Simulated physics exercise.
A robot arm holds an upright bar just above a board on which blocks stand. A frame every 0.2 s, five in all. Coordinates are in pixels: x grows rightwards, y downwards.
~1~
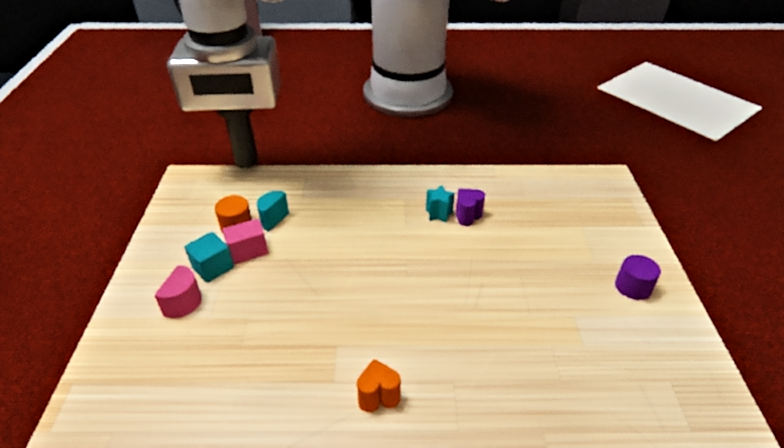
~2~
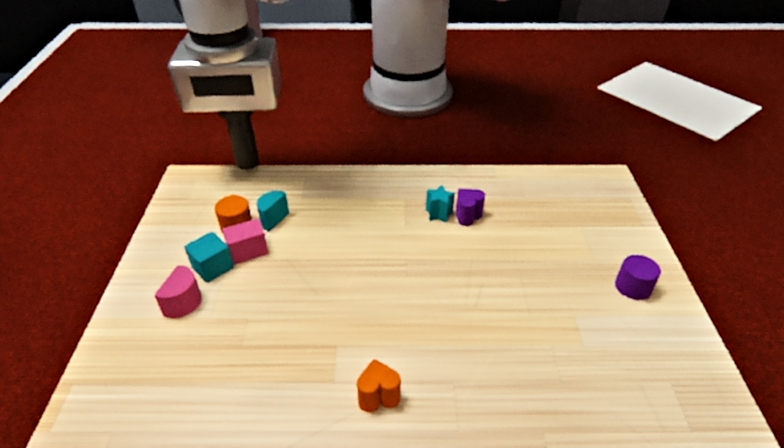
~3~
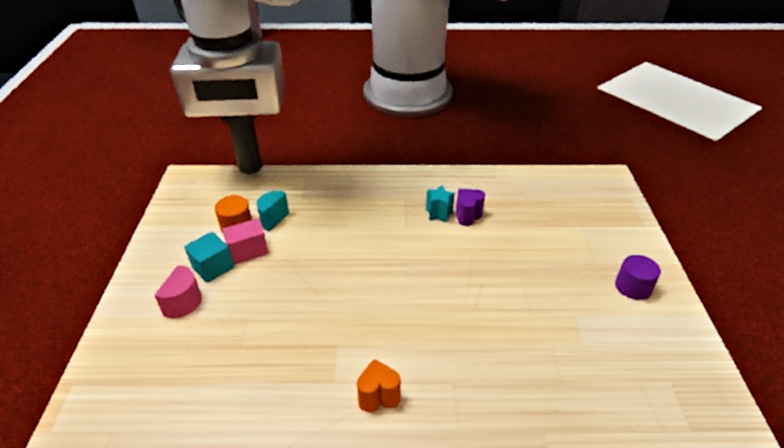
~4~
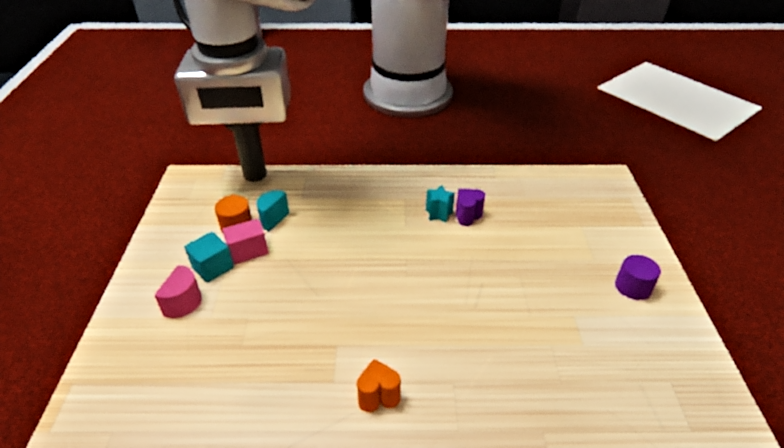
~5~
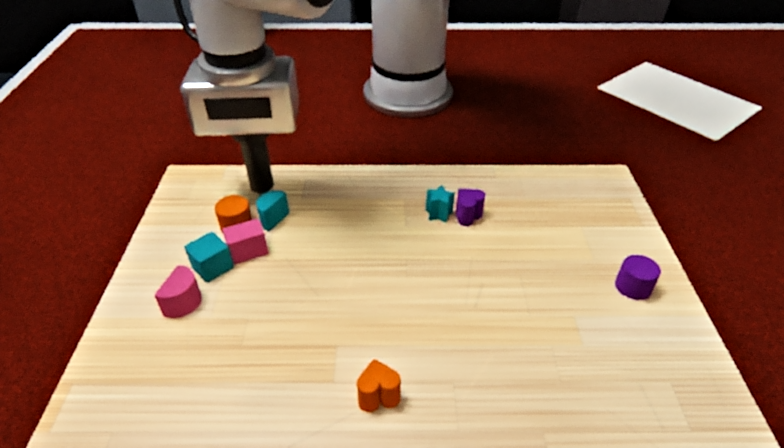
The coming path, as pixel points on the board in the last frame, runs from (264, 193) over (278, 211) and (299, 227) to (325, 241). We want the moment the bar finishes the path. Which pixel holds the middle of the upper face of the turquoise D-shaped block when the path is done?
The centre of its top face lies at (276, 219).
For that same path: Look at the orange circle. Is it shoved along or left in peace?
It is untouched.
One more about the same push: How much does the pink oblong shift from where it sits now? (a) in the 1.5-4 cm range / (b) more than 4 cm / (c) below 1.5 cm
Letter c.
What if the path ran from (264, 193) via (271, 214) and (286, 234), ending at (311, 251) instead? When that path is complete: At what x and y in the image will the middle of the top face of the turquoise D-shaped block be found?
Located at (286, 242).
What follows on the original path. One third of the way, bar at (277, 204); turquoise D-shaped block at (271, 207), turned 25° clockwise.
Two thirds of the way, bar at (298, 220); pink oblong at (241, 234); turquoise D-shaped block at (276, 219), turned 80° clockwise.
At the end, bar at (325, 234); orange circle still; pink oblong at (241, 234); turquoise D-shaped block at (276, 219), turned 80° clockwise.
